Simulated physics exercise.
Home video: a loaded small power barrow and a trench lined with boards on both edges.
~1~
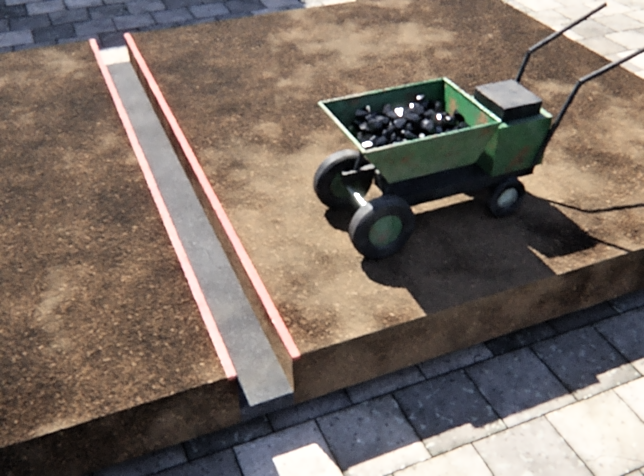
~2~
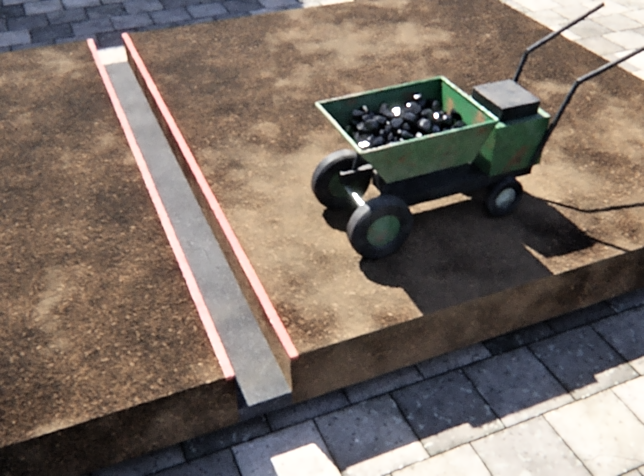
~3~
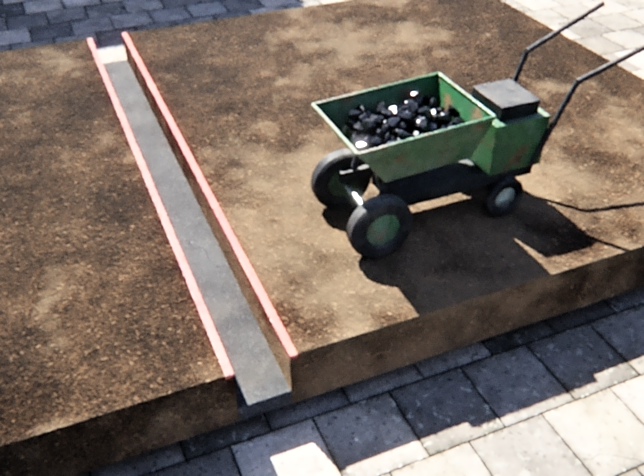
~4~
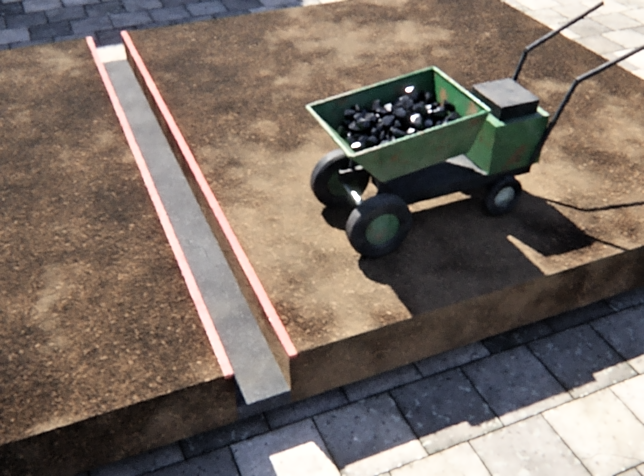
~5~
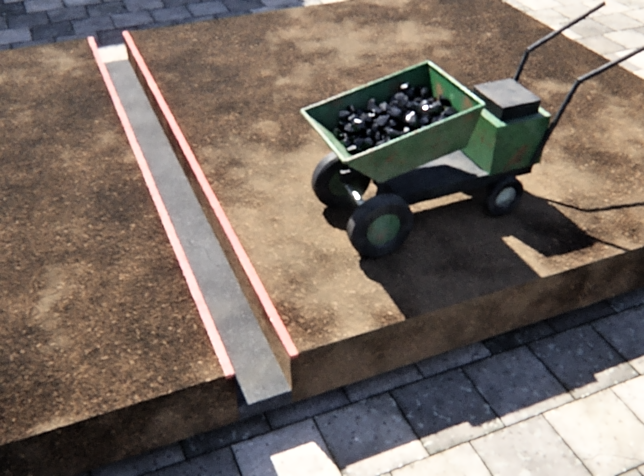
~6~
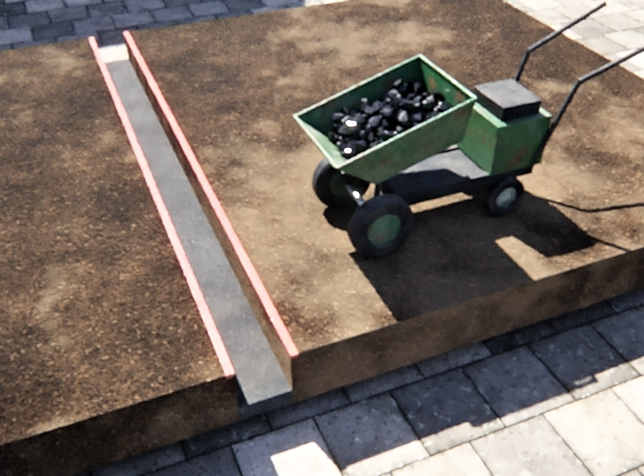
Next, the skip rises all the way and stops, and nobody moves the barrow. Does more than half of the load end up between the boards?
Yes, greater share.
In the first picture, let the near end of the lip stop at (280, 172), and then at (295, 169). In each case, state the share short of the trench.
Roughly 0 per cent at the first spot and 0 per cent at the second.
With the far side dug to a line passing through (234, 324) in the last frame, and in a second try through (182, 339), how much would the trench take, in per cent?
I'd expect close to 60 in a hundred and then close to 70 in a hundred.
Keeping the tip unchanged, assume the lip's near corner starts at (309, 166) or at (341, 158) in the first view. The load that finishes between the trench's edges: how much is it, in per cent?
It works out to 70 per cent in the first case and 100 per cent in the second.
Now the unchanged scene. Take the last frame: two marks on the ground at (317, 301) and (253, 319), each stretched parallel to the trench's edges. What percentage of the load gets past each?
In order: 90 per cent, then 50 per cent.
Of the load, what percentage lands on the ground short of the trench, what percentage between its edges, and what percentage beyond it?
Short 25 %, between 65 %, beyond 0 %.
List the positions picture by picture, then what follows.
The first picture shows lip of the skip at (365, 153), level; top of the load at (408, 121), lumps of coal; first edge of the trench at (274, 314); far edge at (214, 332), the trench over half as wide as the skip, and about as deep as wide.
The second picture shows lip of the skip at (362, 154), level; top of the load at (405, 121).
The third picture shows lip of the skip at (358, 155), tipped barely; top of the load at (411, 119).
The fourth picture shows lip of the skip at (351, 157), tipped a little; top of the load at (415, 116).
The fifth picture shows lip of the skip at (345, 162), tipped a little; top of the load at (416, 111).
The sixth picture shows lip of the skip at (337, 168), tipped clearly; top of the load at (416, 109); first edge of the trench at (273, 313); far edge at (212, 330).
Soon, skip tipped steeply; all in the skip.
A while on, skip tipped right over; about two thirds in the skip; about a quarter short of the trench; a small part in or heaped over the trench; a stray few falling.
Towards the end, skip tipped right over; a small part in the skip; about a quarter short of the trench; about two thirds in or heaped over the trench; a stray few beyond it.
Finally, skip tipped right over; a small part in the skip; about a quarter short of the trench; about two thirds in or heaped over the trench; a stray few beyond it.
